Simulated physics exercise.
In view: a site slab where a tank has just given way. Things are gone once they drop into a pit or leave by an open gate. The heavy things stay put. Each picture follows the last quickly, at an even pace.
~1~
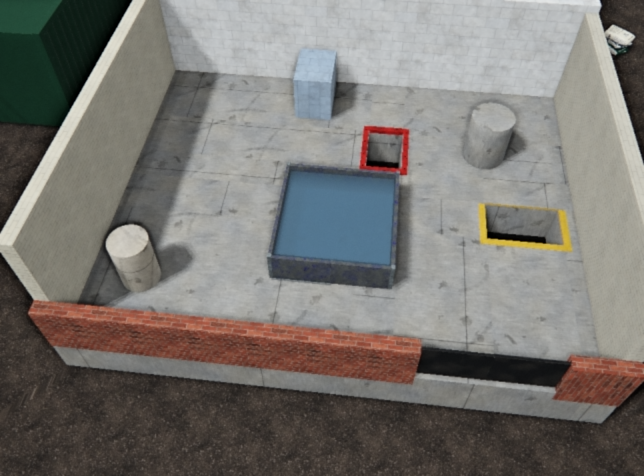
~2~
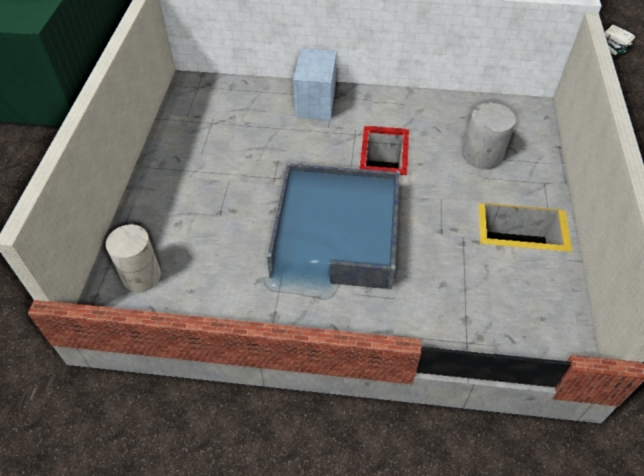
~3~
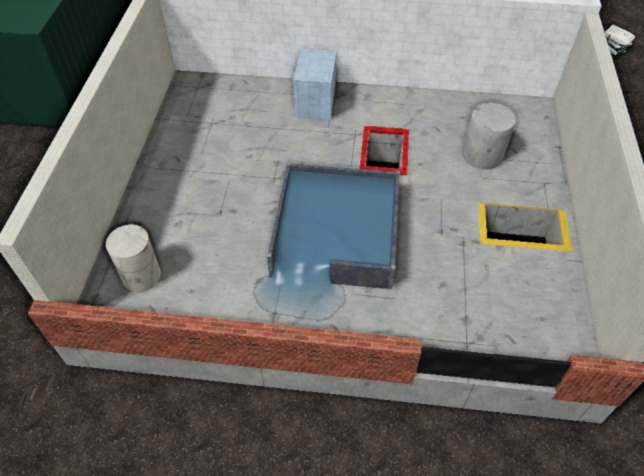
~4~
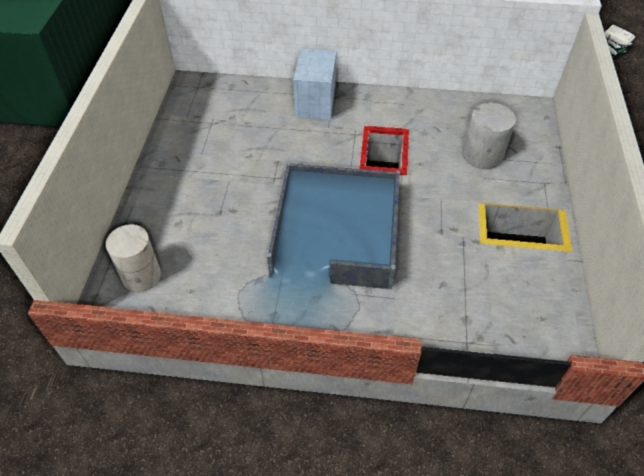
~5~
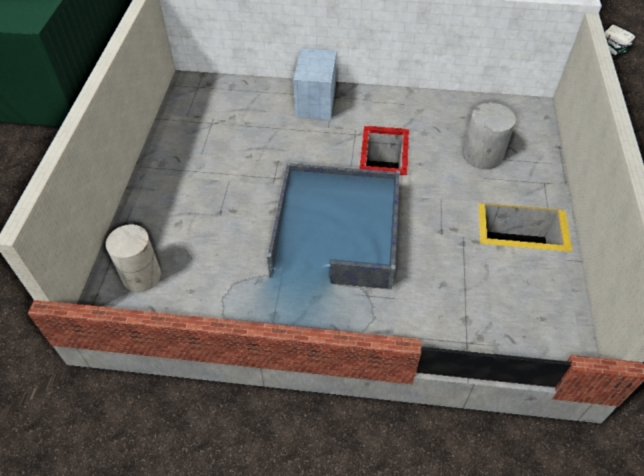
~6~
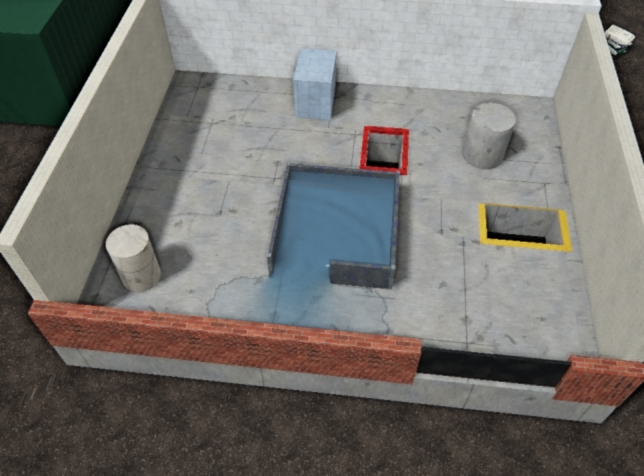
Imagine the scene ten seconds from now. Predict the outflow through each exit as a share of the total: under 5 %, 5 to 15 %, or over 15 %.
In the end gate: Short of a twentieth, red pit: Short of a twentieth, yellow pit: A twentieth to fifteen per cent.
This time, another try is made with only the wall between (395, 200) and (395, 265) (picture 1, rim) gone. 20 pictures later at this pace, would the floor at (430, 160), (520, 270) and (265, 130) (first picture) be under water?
Well, the first is missed by the spill, the next hit by the spill, the last missed by the spill.
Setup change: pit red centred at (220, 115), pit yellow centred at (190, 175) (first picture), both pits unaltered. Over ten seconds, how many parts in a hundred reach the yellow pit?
Out of every hundred parts, the yellow pit gets 20.
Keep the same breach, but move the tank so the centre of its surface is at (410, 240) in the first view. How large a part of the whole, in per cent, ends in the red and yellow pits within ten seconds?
I'd say the red pit takes 0 % while the yellow pit takes 15 %.
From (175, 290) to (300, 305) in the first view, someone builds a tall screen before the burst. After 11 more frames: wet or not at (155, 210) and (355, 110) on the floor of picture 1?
First spot swamped; second spot not reached.
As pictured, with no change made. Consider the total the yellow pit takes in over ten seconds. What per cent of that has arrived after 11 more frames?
Roughly 0 percent.
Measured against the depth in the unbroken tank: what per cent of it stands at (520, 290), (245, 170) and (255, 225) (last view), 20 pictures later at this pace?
Taking the places in turn, I get roughly 6, 0 and 0 percent.
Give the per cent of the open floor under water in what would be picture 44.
About 55 per cent.
A moment on, water covers 10 % of the floor; the gate 0 %, the red pit 0 %, the yellow pit 0 %.
Next, water covers 20 % of the floor; the gate 0 %, the red pit 0 %, the yellow pit 0 %.
Then, water covers 35 % of the floor; the gate 0 %, the red pit 0 %, the yellow pit 0 %.
Later, water covers 55 % of the floor; the gate 0 %, the red pit 0 %, the yellow pit 5 %.
In the end, water covers 75 % of the floor; the gate 0 %, the red pit 0 %, the yellow pit 13 %.
